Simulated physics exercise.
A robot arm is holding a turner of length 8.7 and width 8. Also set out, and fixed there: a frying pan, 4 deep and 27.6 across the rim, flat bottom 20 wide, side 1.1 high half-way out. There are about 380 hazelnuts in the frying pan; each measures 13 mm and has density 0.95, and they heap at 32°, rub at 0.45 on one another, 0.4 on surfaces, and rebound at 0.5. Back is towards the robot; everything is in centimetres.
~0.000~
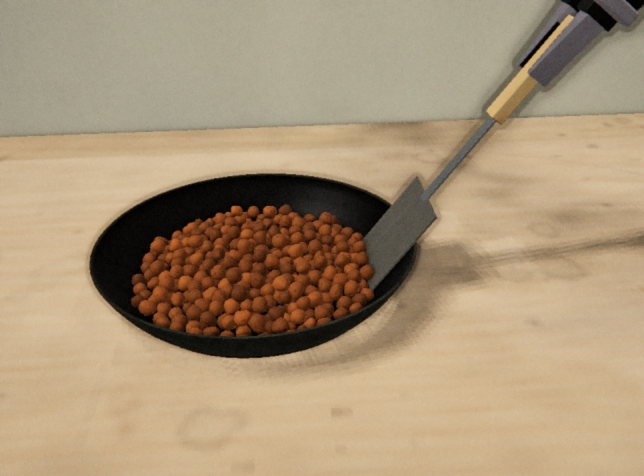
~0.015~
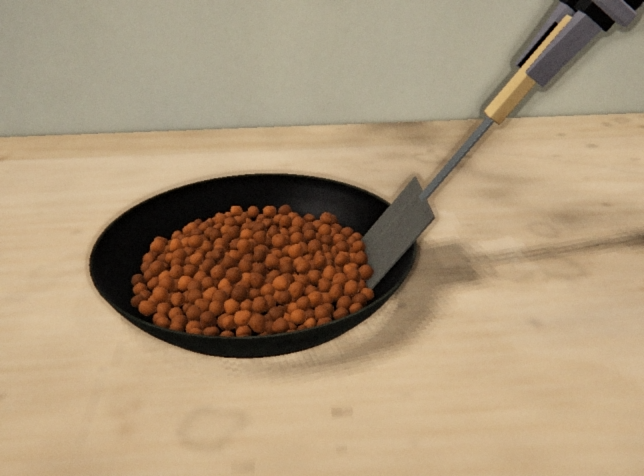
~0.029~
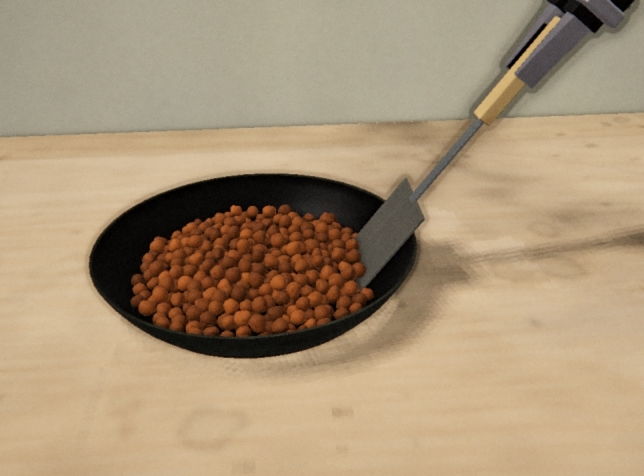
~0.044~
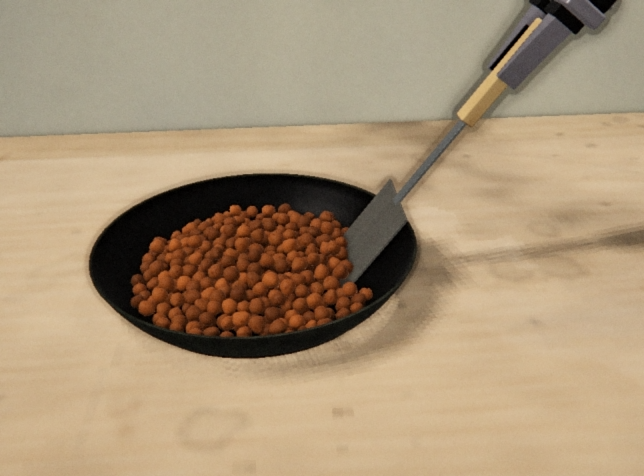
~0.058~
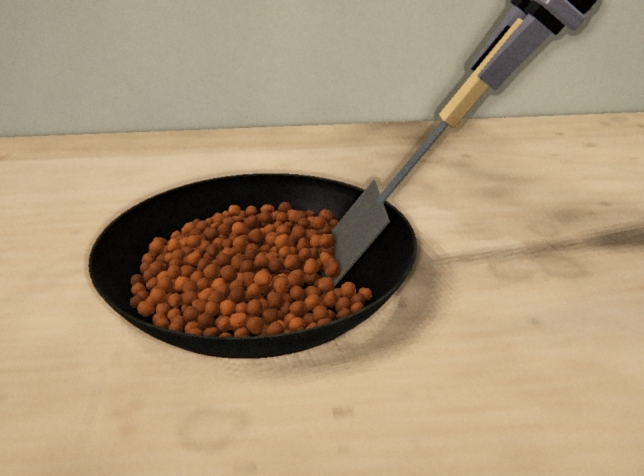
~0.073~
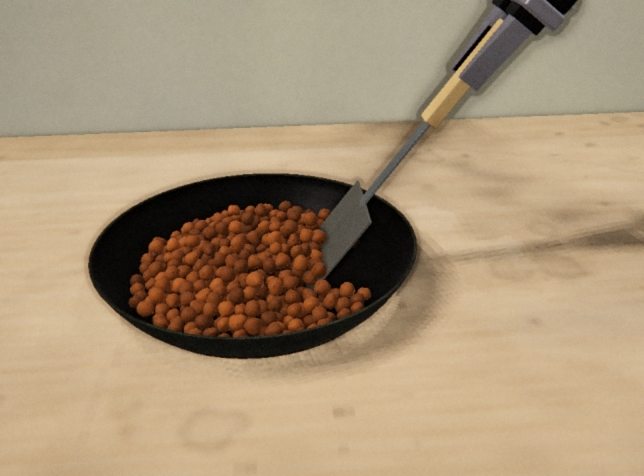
The footage shows a robot arm holding a flat metal turner at the right side of a black frying pan heaped with brown hazelnuts, then sliding it leftward through the pan's edge area, nudging the nearest nuts slightly left.
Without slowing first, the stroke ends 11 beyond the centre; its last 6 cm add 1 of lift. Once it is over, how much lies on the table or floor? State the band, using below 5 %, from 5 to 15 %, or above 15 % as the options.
It falls above 15 %.
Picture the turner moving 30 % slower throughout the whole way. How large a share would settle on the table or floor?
Then about 30 per cent.
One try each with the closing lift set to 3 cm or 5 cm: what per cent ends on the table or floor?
Near 30 and 25 percent respectively.
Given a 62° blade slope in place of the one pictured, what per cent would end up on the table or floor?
Around 35 in a hundred.
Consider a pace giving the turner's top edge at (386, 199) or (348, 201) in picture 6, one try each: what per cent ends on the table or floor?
Roughly 30 per cent, then roughly 35 per cent.
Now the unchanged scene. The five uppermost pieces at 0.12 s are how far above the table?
About 6 cm.
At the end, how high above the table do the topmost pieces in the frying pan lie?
About 4.0 cm above the table.
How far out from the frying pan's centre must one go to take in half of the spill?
Looks like roughly 36 centimetres to me.
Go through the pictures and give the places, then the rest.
In the first picture, the turner top edge at (426, 196), sloping 53°; upper third of the load around (258, 258), from x 140 to 365, top at y 210; 377 in the frying pan.
In the second picture, the turner top edge at (425, 196), sloping 53°; upper third of the load around (259, 257), from x 140 to 365, top at y 210.
In the third picture, the turner top edge at (415, 197), sloping 53°; upper third of the load around (260, 256), from x 140 to 365, top at y 210.
In the fourth picture, the turner top edge at (398, 199), sloping 53°; upper third of the load around (259, 255), from x 140 to 365, top at y 210.
In the fifth picture, the turner top edge at (381, 199), sloping 53°; upper third of the load around (255, 252), from x 135 to 365, top at y 210.
In the sixth picture, the turner top edge at (364, 200), sloping 53°; upper third of the load around (256, 251), from x 135 to 365, top at y 210; 377 in the frying pan.
After 0.12 s, sloping 53°, highest piece 6 above the table; 377 in the frying pan.
After 0.18 s, sloping 53°, highest piece 7 above the table; 377 in the frying pan.
After 0.40 s, sloping 53°, highest piece 10 above the table; 258 in the frying pan, 67 on the table or floor, 52 on the blade or in flight.
After 1.45 s, sloping 53°, highest piece 3 above the table; 258 in the frying pan, 119 on the table or floor.
In the end, 258 in the frying pan, 119 on the table or floor. That is 32 % on the table or floor.
